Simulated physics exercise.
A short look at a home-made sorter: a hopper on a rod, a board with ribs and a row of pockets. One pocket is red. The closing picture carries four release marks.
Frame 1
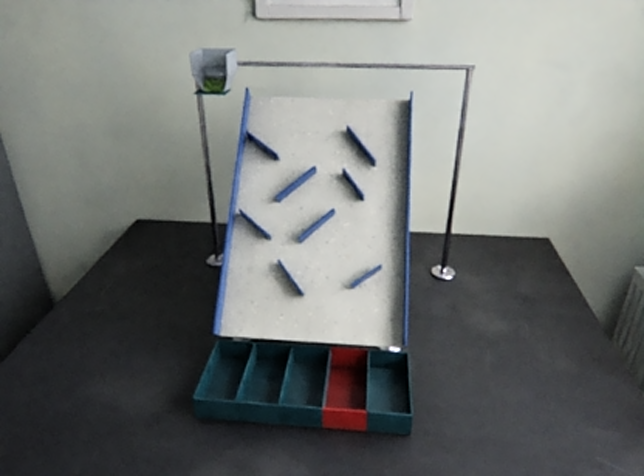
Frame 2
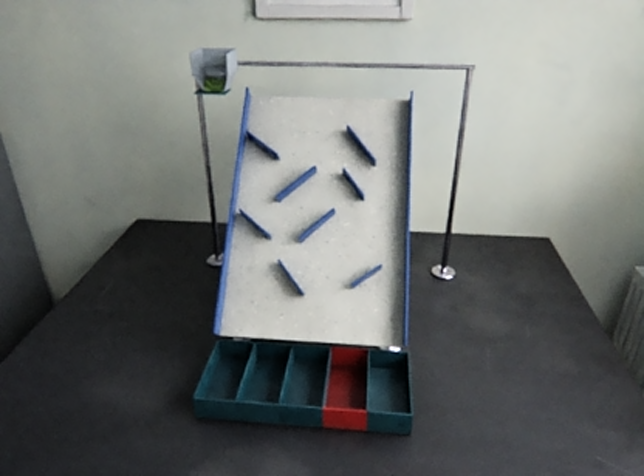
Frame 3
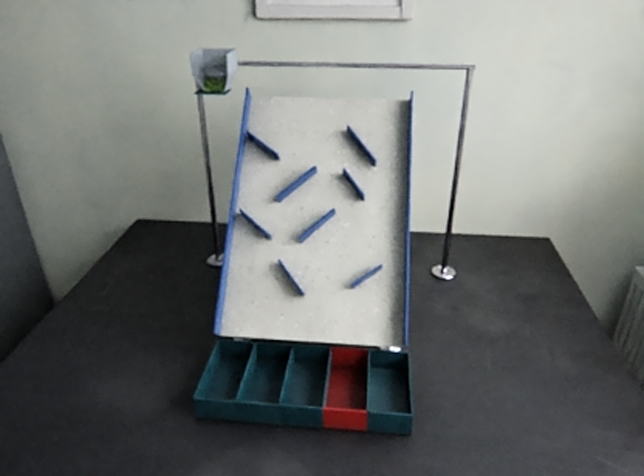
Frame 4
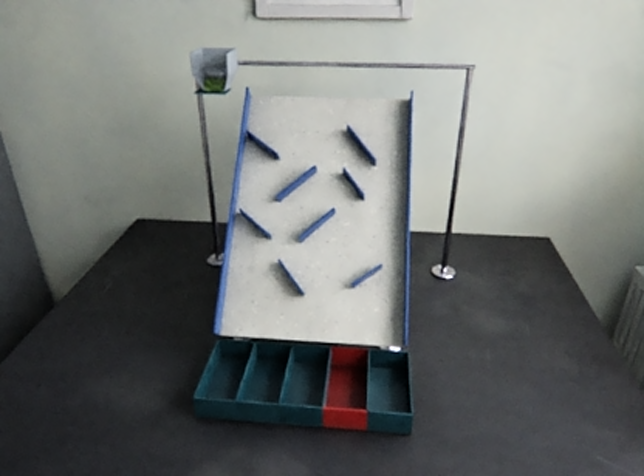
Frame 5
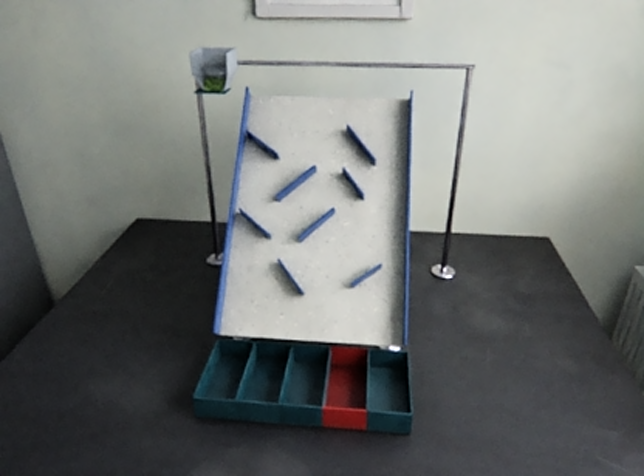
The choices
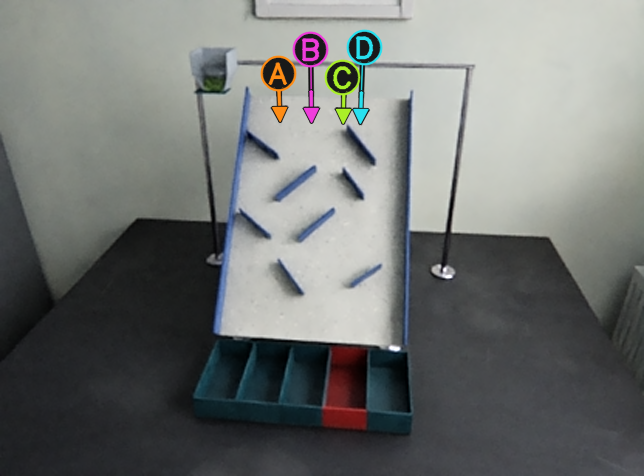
In the video, a small container hangs from a metal rod at the upper left of a tilted board with blue ribs, above a row of five pockets, one of them red, and nothing visibly moves.
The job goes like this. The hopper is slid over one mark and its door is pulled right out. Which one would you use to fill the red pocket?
Choose A.
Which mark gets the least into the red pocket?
Mark D.
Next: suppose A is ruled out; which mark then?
B it is.
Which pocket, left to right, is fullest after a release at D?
The fifth.
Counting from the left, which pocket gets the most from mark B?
The fourth from the left.
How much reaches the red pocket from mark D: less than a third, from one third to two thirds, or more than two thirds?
Mark D gives less than a third.
On the marked copy, mark A meets the board at (280, 116); mark B meets the board at (311, 117); mark C meets the board at (343, 118); mark D meets the board at (360, 118).
Choosing A, the larger part in the red pocket, roughly a quarter in other pockets.
Choosing B, roughly half in the red pocket, roughly half in other pockets.
Choosing C, roughly a quarter in the red pocket, roughly two thirds in other pockets, about a tenth outside the box.
Choosing D, just a few in the red pocket, the larger part in other pockets, about a tenth outside the box.
